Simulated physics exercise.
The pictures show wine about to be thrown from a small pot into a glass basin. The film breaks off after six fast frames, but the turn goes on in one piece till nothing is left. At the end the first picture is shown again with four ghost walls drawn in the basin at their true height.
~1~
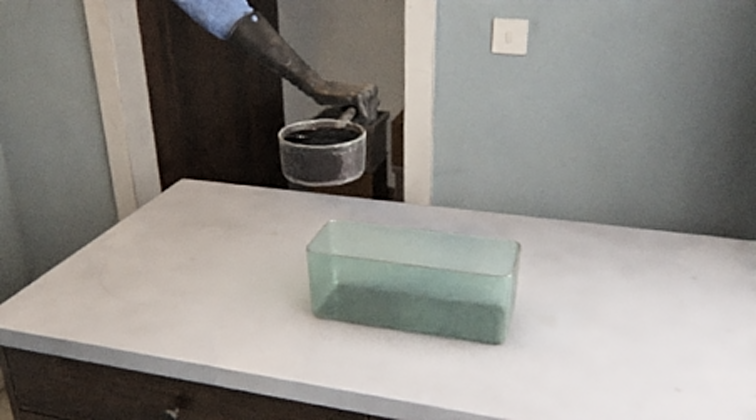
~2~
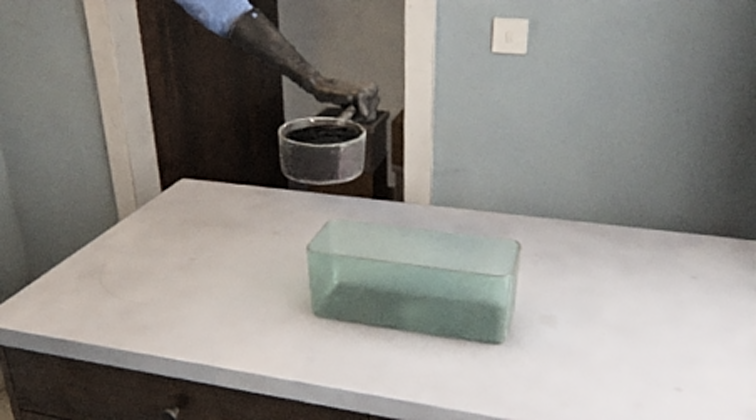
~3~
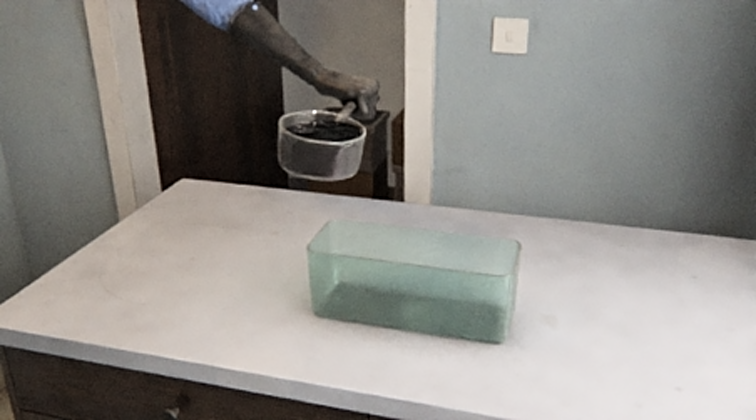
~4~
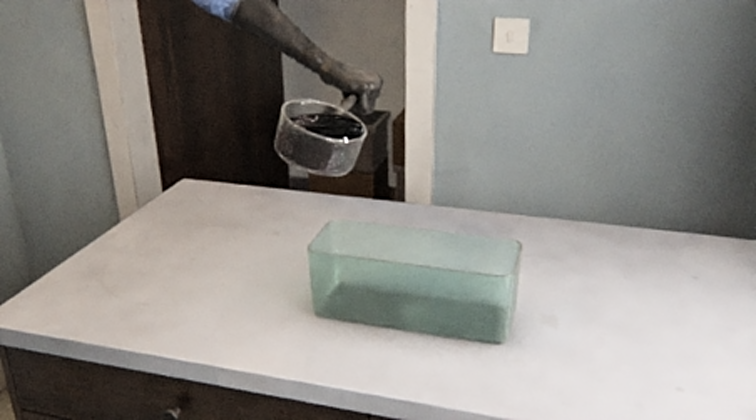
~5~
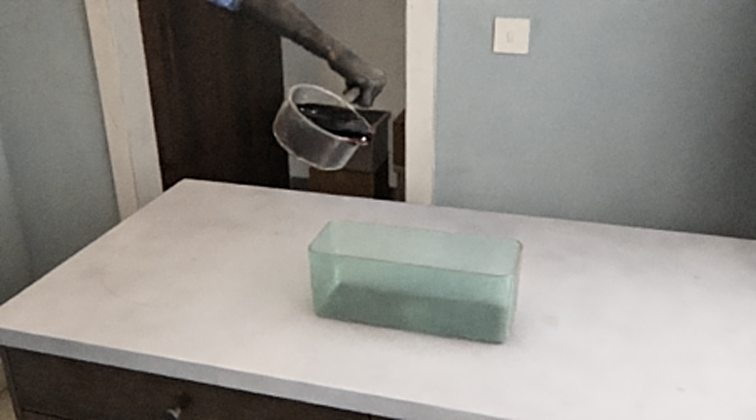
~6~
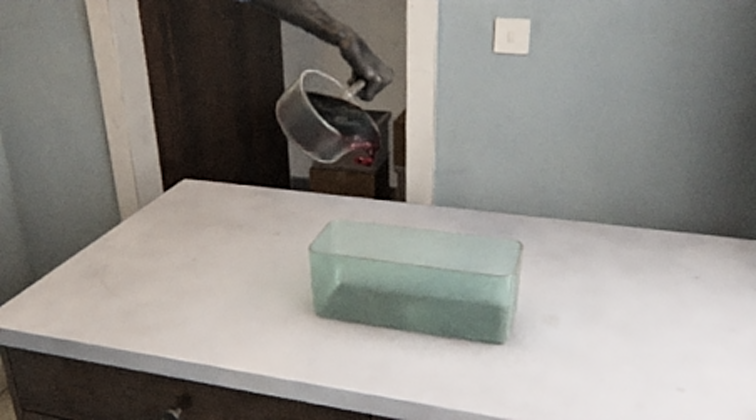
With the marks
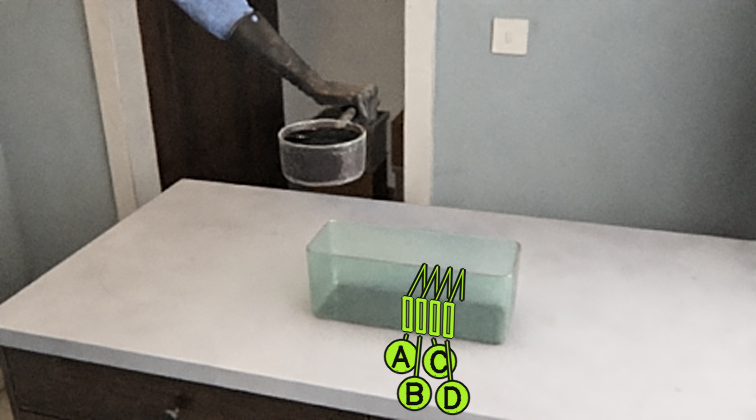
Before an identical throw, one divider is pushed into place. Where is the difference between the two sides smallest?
Take C.
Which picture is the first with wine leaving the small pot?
In picture 4.
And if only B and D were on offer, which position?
Position B.
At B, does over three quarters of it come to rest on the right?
No, it does not.
On the marked copy, A at (406, 334); B at (419, 337); C at (433, 339); D at (447, 341).
If A is chosen, about 22 % ends left of the wall and 73 % right of it; 4 % is lost outside.
If B is chosen, about 35 % ends left of the wall and 60 % right of it; 5 % is lost outside.
If C is chosen, about 48 % ends left of the wall and 46 % right of it; 6 % is lost outside.
If D is chosen, about 74 % ends left of the wall and 21 % right of it; 5 % is lost outside.
